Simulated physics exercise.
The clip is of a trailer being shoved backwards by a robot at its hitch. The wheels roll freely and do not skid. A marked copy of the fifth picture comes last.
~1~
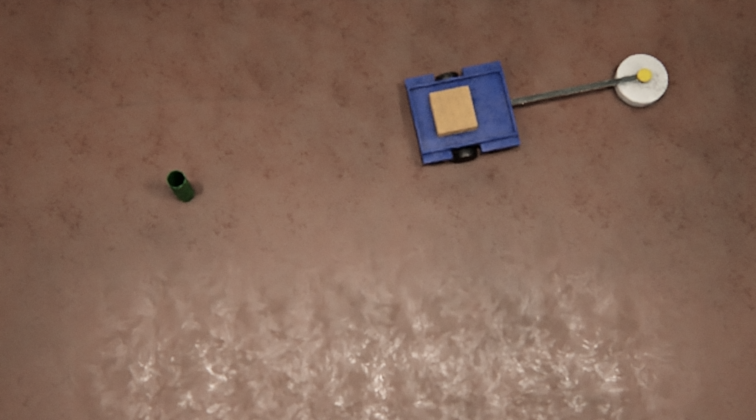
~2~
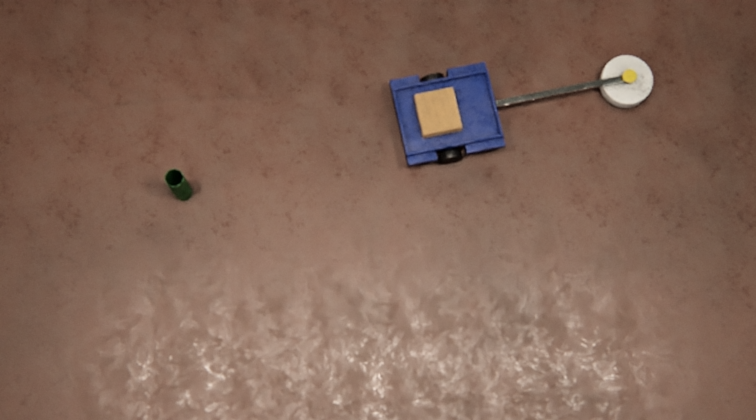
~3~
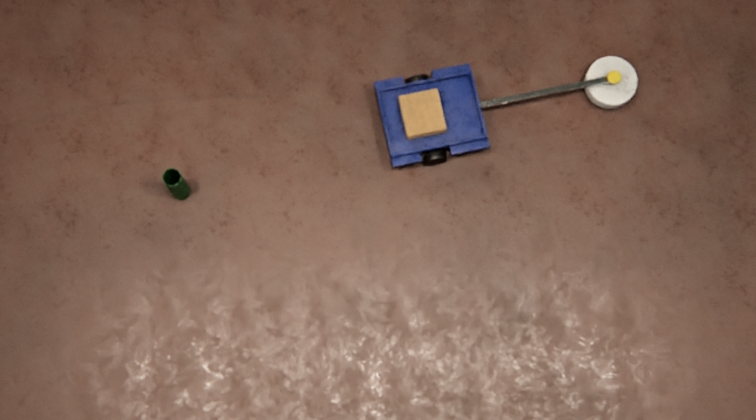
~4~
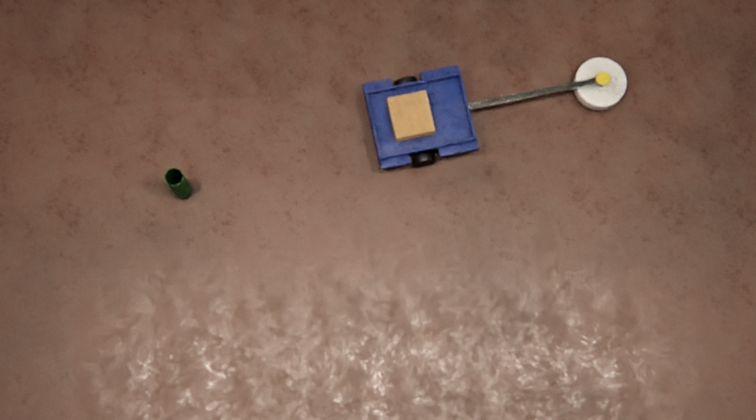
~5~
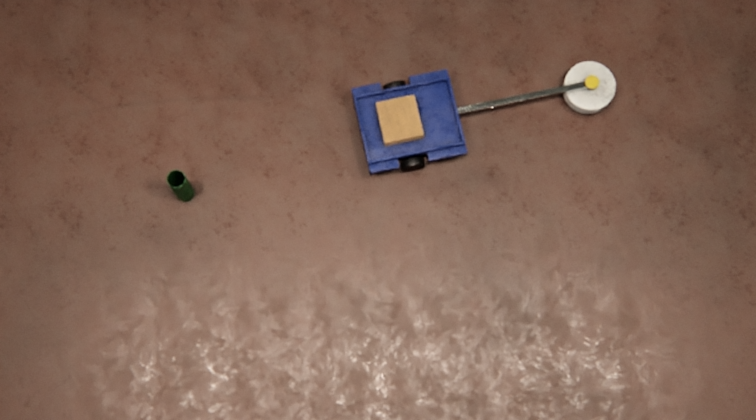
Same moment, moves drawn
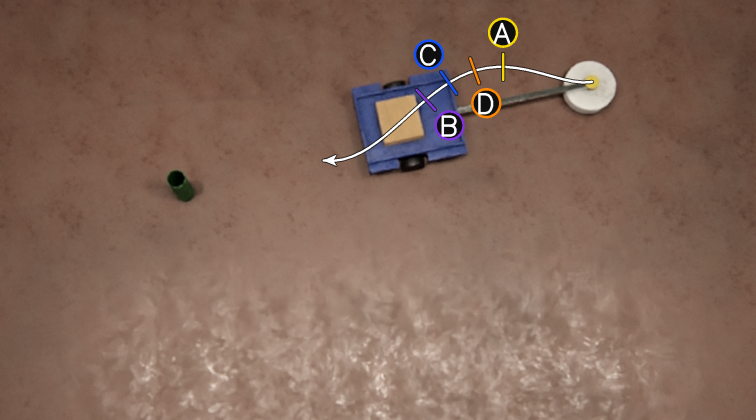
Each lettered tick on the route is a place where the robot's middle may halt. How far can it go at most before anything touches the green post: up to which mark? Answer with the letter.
Stop at B.
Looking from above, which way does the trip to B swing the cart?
Anticlockwise.
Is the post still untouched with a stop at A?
Yes.
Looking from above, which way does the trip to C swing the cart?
For that mark, anticlockwise.
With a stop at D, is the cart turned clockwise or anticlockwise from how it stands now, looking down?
Anticlockwise.
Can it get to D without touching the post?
For that mark, yes.
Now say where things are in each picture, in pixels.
Blue cart (462, 111); green post (185, 194); robot (641, 79), in the first frame.
Robot (627, 80); blue cart (447, 113); green post (184, 193), in the second frame.
Robot (611, 82); blue cart (432, 114); green post (181, 192), in the third frame.
Robot (601, 83); blue cart (420, 116); green post (183, 191), in the fourth frame.
Robot (590, 87); blue cart (409, 120); green post (186, 193), in the fifth frame.
On the marked copy, A at (503, 67); B at (426, 100); C at (449, 83); D at (475, 71); the route from (592, 82) via (443, 86) to (323, 160).
Following B. Soon after the start, robot (530, 76), cart (356, 134).
Later, robot (470, 77), cart (304, 156).
In the end, robot (425, 104), cart (255, 181); nothing has been touched.
As for the rest, A is safe but short; C is safe but short; D is safe but short.
